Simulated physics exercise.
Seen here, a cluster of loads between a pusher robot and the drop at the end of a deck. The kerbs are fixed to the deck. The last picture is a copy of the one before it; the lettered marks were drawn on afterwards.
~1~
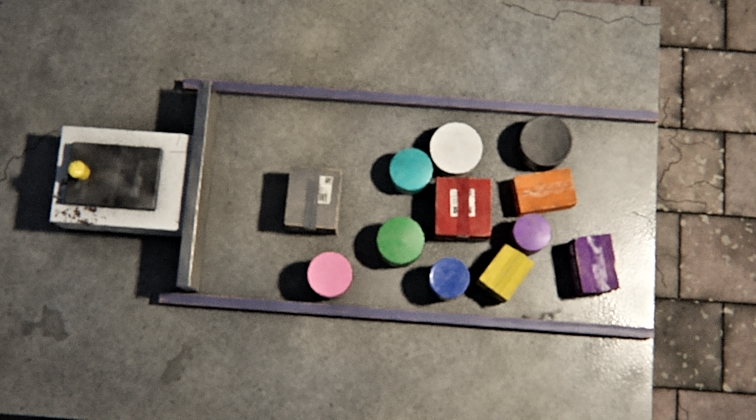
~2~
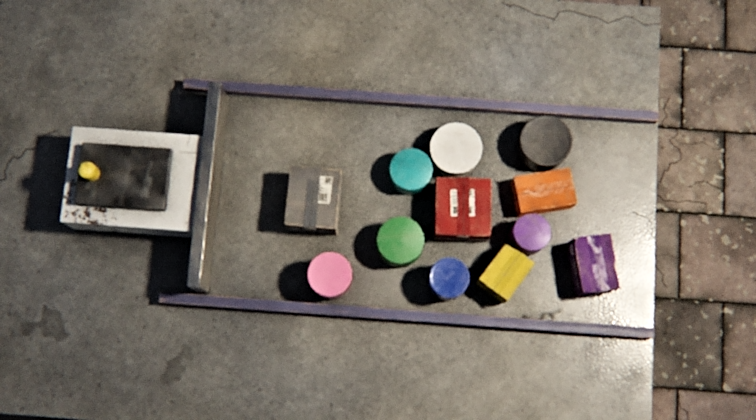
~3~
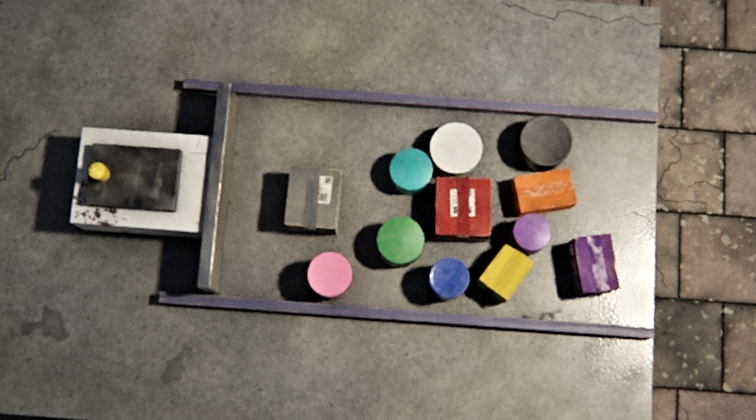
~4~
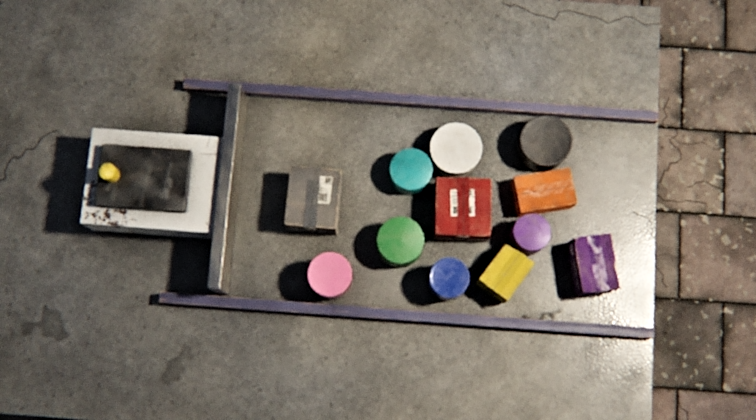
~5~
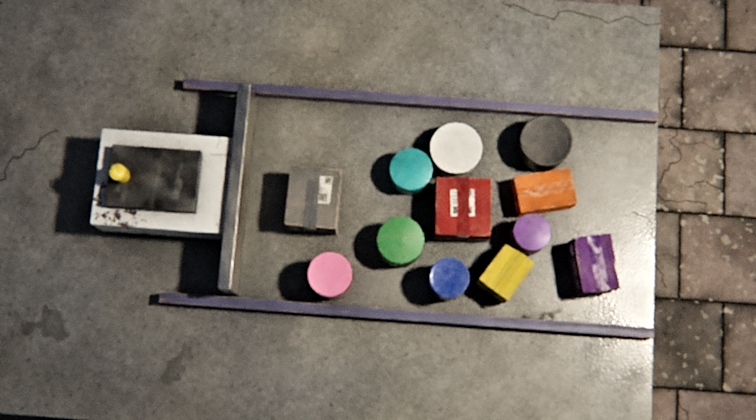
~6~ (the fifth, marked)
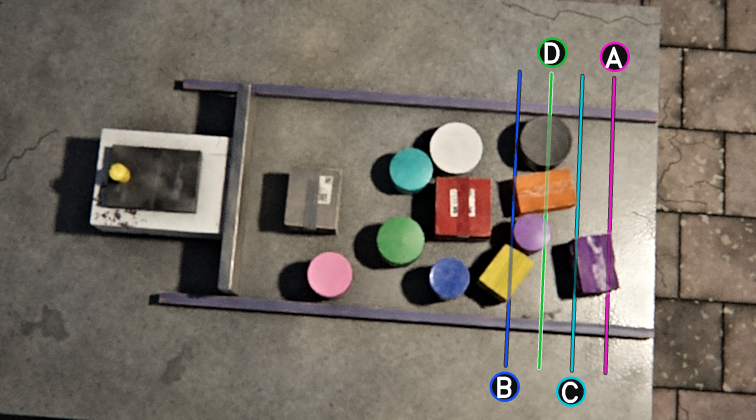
A grey concrete deck with two purple side rails is seen from directly above, with brick paving beyond its right edge. At left sits a white and black robot with a yellow knob behind a long grey bar, while grey, red, orange, yellow and purple boxes and pink, green, teal, white, blue, black and purple round pails stand between the rails. The robot and bar slide slowly right, touching nothing, while the loads and camera stay still.
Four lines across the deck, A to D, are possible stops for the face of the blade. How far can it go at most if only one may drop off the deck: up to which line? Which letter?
The farthest such stop is B.
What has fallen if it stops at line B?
The purple box.
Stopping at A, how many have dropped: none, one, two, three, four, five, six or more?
Six or more.
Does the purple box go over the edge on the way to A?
By then, yes.
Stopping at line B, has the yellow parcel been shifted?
By then, yes.
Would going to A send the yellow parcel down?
Yes.
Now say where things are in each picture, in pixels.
The first frame shows green canister (401, 242); black pail (544, 145); yellow parcel (505, 273).
The second frame shows robot (131, 177); red parcel (462, 209).
The third frame shows robot (140, 178); purple canister (529, 235).
The fourth frame shows robot (151, 178); white pail (455, 151).
The fifth frame shows robot (161, 179); orange box (543, 193); pink pail (331, 277); blue pail (448, 280).
On the marked copy, A at (610, 221); B at (513, 215); C at (577, 219); D at (546, 217).
Taking B. A third of the way, robot (262, 186); pink pail (358, 279); green canister (413, 246).
Two thirds of the way, robot (364, 193); purple box (599, 268); orange box (576, 194).
When it is over, robot (440, 199); purple box over the edge; orange box (650, 201); one fallen.
As for the rest, A drops eight; C drops six; D drops three.
